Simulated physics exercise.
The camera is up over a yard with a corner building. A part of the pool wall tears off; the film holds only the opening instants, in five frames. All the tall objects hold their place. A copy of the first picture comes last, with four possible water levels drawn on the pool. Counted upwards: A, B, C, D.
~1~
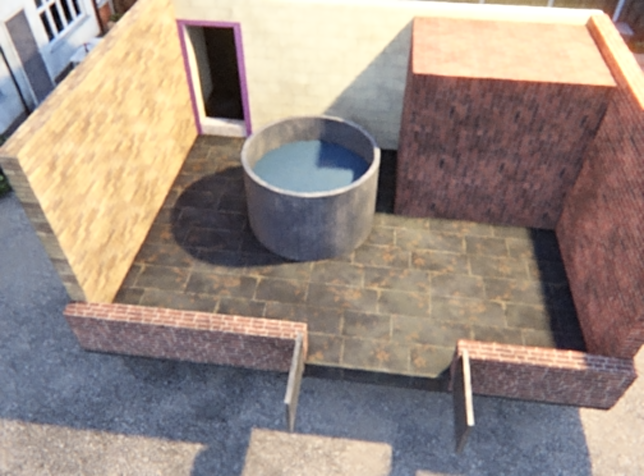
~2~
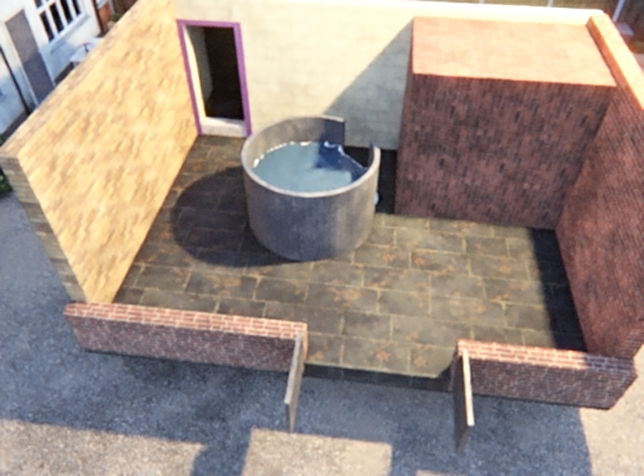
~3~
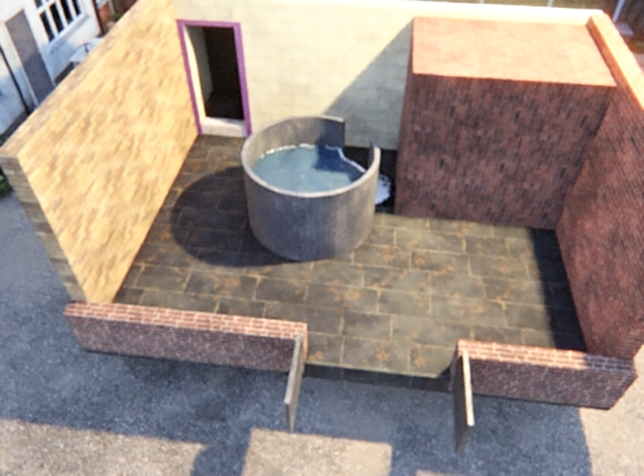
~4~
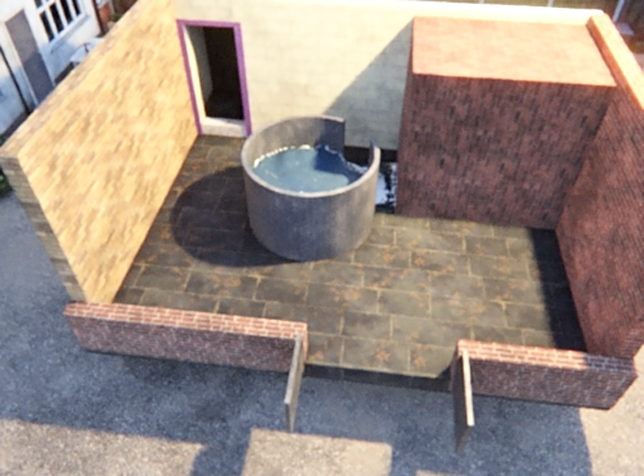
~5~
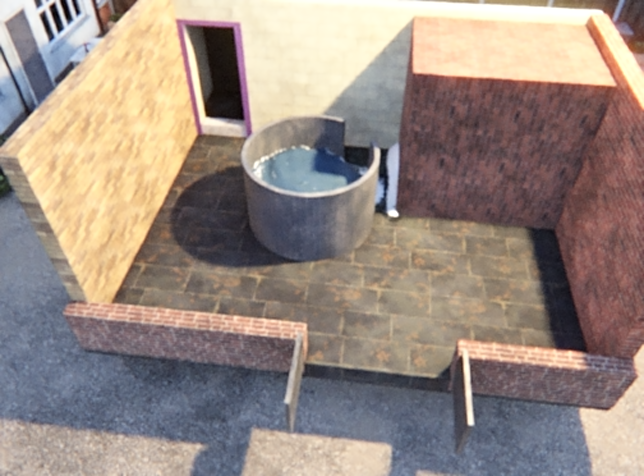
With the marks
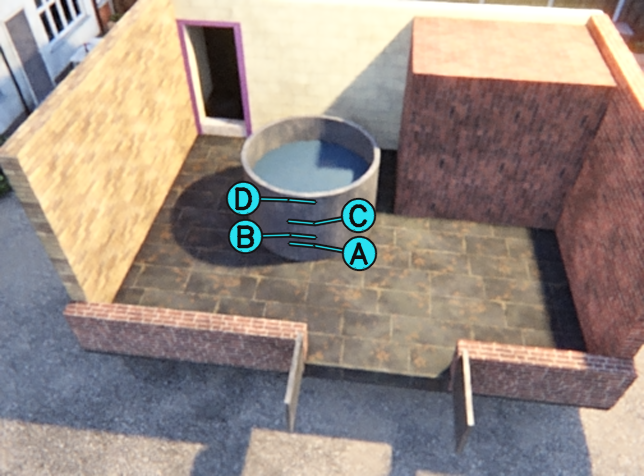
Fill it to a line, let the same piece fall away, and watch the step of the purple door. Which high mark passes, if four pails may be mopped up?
It is C.
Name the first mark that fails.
Mark D.
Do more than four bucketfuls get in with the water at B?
No.
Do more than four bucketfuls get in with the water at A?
No.
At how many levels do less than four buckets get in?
Three of the four.
In cyan, A at (302, 244); B at (302, 236); C at (301, 222); D at (301, 200); from the bottom up A, B, C, D.
Choosing A, nothing gets over.
Choosing B, nothing gets over.
Choosing C, a splash gets over, under a bucket.
Choosing D, about 8 bucketfuls get in.
